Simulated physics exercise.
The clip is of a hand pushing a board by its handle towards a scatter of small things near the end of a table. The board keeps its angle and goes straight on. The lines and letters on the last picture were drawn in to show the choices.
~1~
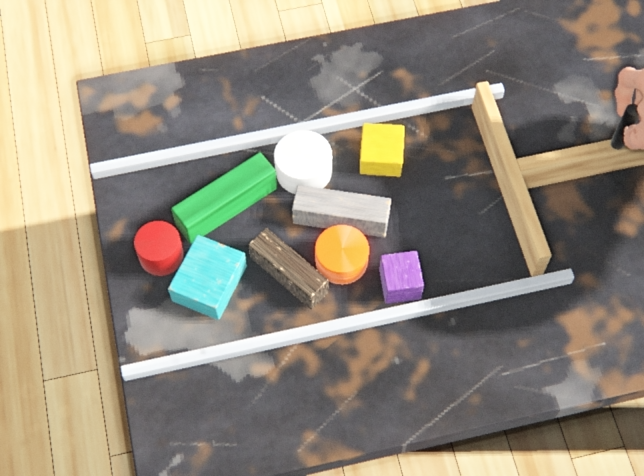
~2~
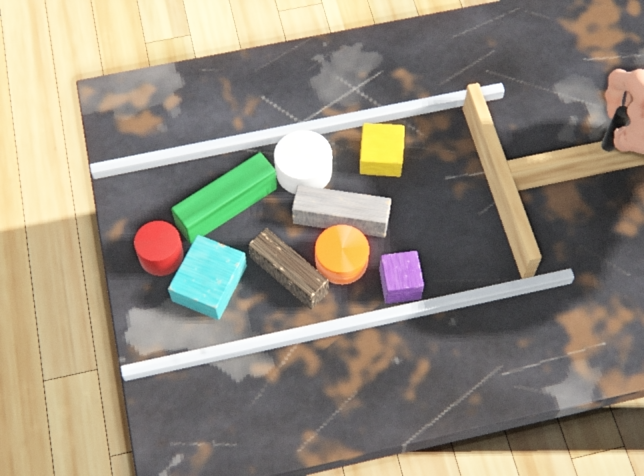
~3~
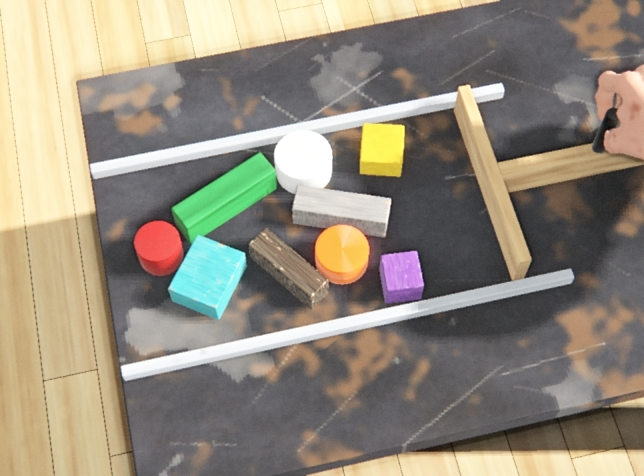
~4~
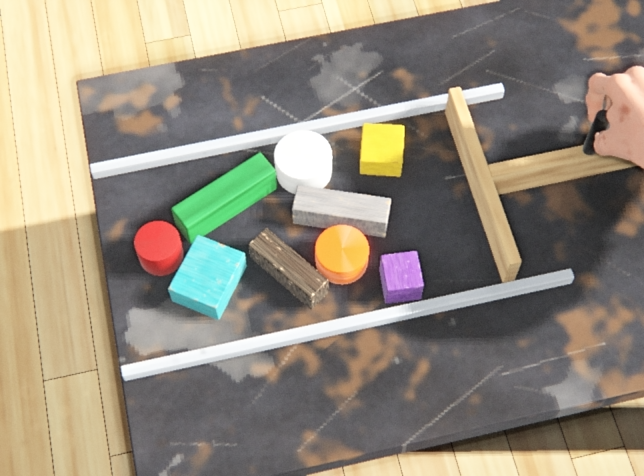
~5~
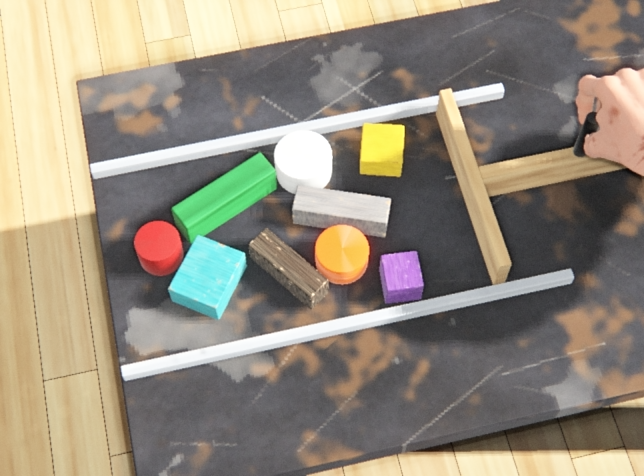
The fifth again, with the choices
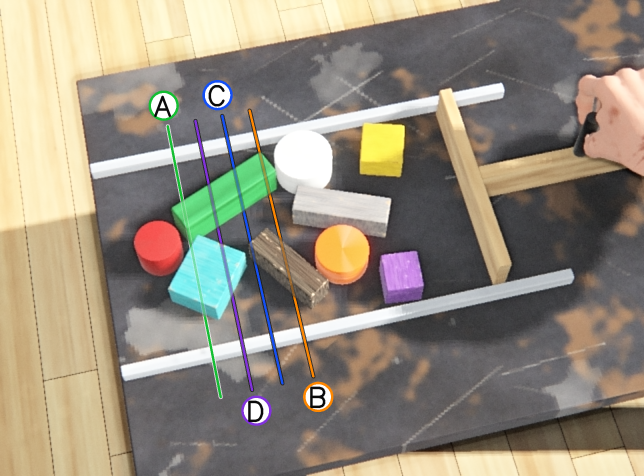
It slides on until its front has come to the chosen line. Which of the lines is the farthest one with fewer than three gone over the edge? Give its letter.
It can go as far as D.
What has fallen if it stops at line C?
The red tin goes over.
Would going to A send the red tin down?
Yes.
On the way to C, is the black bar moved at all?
Yes.
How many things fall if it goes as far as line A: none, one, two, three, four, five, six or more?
By then, three.
On the marked copy, A at (192, 253); B at (279, 235); C at (250, 241); D at (222, 247).
With D. Early on, board (386, 192); green stick (221, 200); purple block (382, 284).
Further on, board (295, 210); red tin (141, 274); green stick (159, 205).
At the end, board (224, 225); green stick over the edge; red tin over the edge; two fallen.
As for the rest, A drops three; B is within the limit but short; C is within the limit but short.
